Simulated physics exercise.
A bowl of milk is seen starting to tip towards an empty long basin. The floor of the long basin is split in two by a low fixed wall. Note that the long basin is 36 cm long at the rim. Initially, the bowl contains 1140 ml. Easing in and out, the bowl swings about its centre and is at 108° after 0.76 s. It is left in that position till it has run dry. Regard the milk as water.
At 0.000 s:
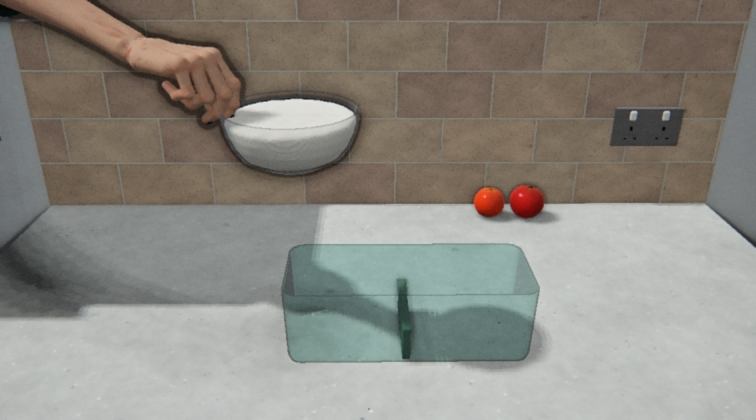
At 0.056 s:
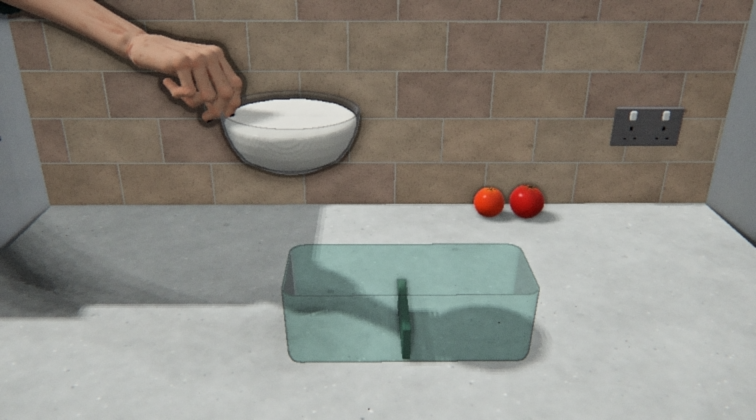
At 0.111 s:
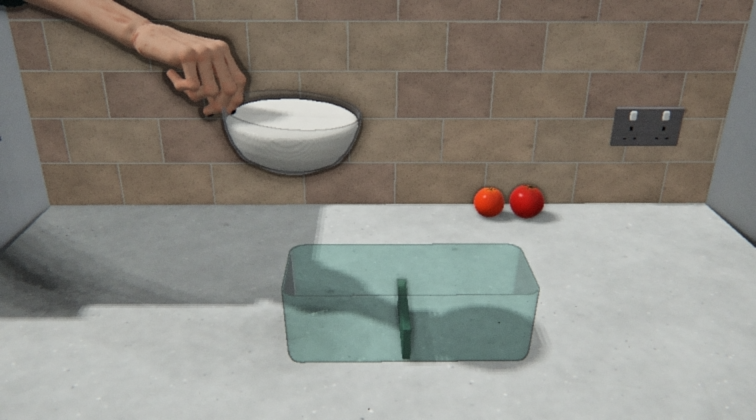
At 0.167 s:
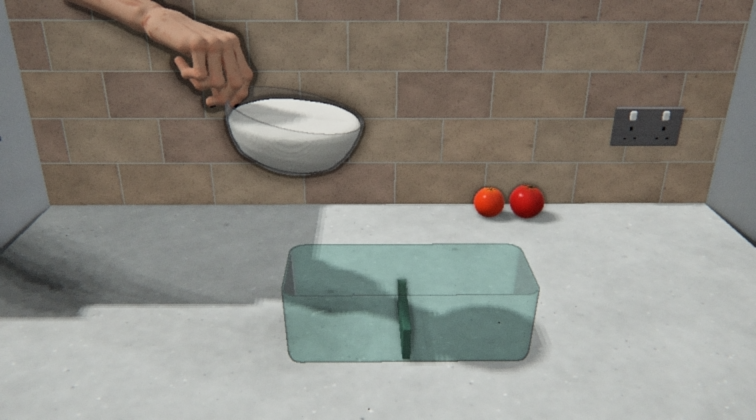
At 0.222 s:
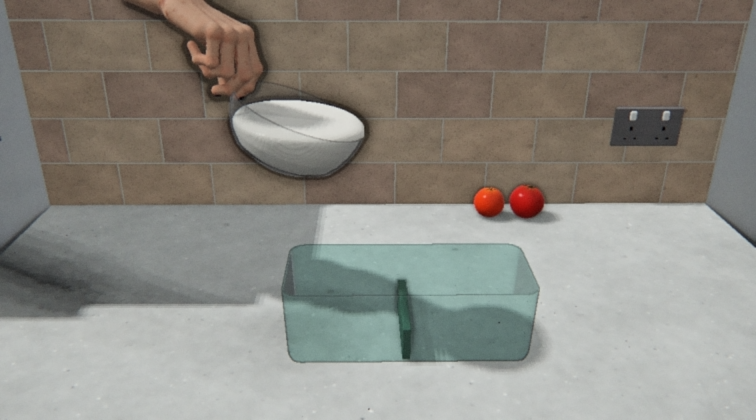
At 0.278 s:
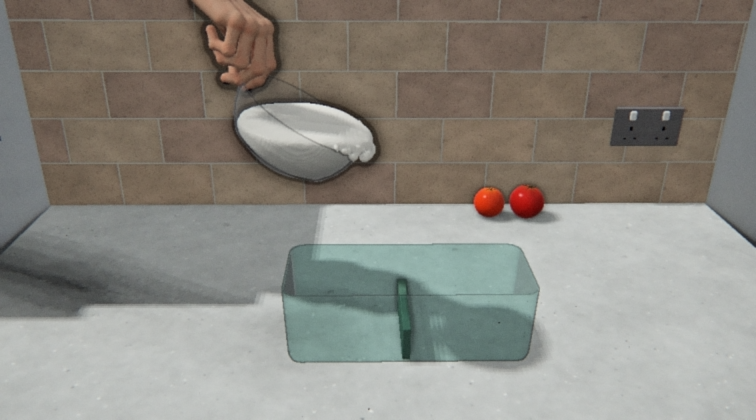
The clip opens on a hand holding a level bowl of milk above and to the left of an empty, clear long basin, with two tomatoes behind. The hand rises slightly and moves right as the bowl tilts rightward, until milk bulges over its lowered right rim.
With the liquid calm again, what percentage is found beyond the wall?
Beyond the wall there is roughly 50 percent.
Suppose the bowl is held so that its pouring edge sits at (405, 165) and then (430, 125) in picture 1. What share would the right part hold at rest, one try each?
About 70 %, then about 70 %.
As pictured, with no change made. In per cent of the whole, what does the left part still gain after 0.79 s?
Roughly 2 per cent.
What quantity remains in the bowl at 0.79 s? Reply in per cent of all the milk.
0 per cent or so.
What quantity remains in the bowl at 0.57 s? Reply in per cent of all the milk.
Roughly 12 per cent.
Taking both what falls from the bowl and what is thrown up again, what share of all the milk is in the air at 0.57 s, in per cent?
Around 56 percent.
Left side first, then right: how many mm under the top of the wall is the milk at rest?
Looks like roughly 32 mm on the left and roughly 30 mm on the right.
By 0.57 s the tilt is 93° and 11 per cent is still to pour, 2 is left of the wall and 30 right of it.
By 0.79 s the tilt is 108° and 0 per cent is still to pour, 38 is left of the wall and 46 right of it.
By 1.01 s the tilt is 108° and 0 per cent is still to pour, 40 is left of the wall and 49 right of it.
By 1.26 s the tilt is 108° and 0 per cent is still to pour, 40 is left of the wall and 50 right of it.
At rest 40 per cent lies left of the wall, 50 right of it and 10 outside.
